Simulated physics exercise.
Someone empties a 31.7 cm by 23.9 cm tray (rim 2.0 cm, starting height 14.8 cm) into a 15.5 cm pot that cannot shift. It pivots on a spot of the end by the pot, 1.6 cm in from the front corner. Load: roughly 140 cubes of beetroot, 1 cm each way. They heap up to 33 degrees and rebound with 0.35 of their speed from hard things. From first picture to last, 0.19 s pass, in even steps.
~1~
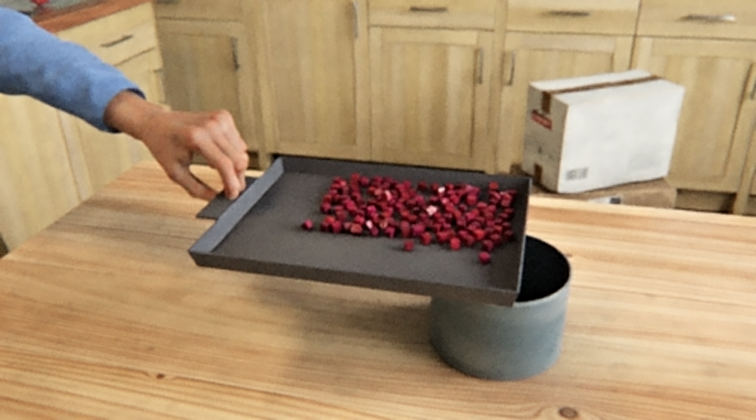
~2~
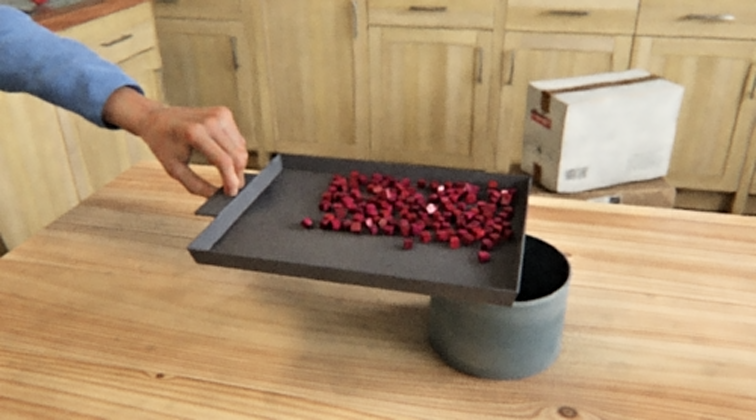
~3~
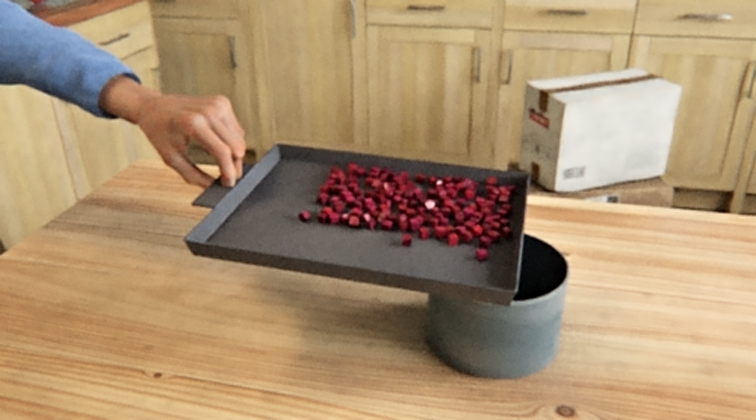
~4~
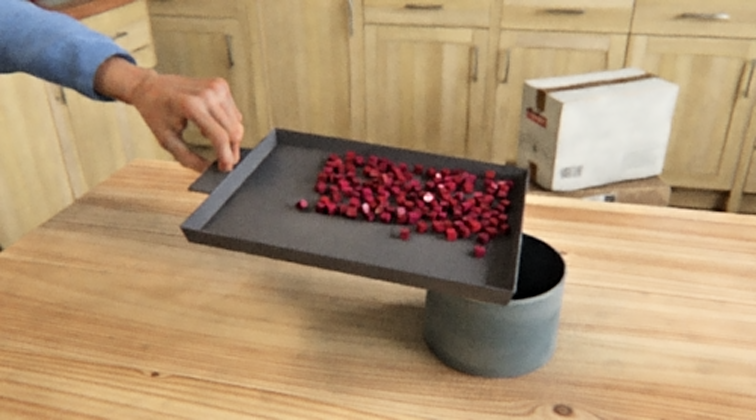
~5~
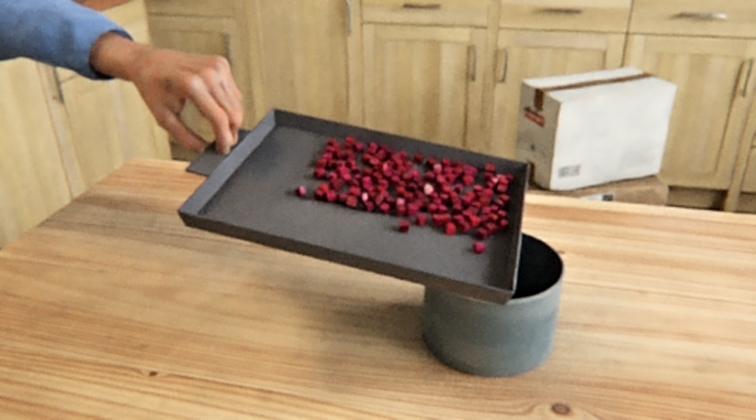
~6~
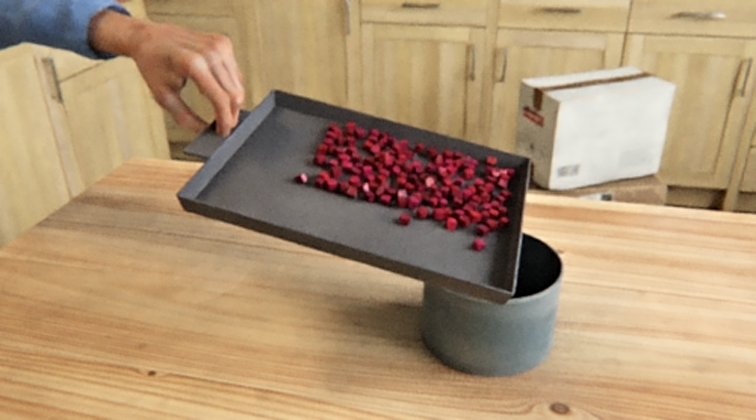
In a kitchen, a hand steadily raises the left end of a tray of red cubes.
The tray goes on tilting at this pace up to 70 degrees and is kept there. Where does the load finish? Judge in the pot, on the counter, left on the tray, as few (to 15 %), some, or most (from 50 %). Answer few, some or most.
Pot few, counter most, tray some.
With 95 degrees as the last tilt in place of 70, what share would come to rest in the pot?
It would be near 0 per cent.
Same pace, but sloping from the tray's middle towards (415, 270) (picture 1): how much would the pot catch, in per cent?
About 0 per cent.
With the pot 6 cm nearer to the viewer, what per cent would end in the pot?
It would be near 0 per cent.
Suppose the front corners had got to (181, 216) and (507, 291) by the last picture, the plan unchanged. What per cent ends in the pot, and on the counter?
Pot 0, counter 80.
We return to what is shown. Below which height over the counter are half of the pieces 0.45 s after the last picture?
About 24 cm.
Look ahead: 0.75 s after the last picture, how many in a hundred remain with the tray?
About 40 per cent.
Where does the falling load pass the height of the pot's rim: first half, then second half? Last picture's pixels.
First near (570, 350), later near (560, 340).
Then, 0.27 s after the last picture, tilt 42 degrees; the tray holds 100 %, the pot 0 %.
Then, 0.45 s after the last picture, tilt 60 degrees; the tray holds 100 %, the pot 0 %.
Then, 0.75 s after the last picture, tilt 70 degrees; the tray holds 40 %, the pot 0 %.
In the end, pot 0 %, counter 70 %, tray 30 %.
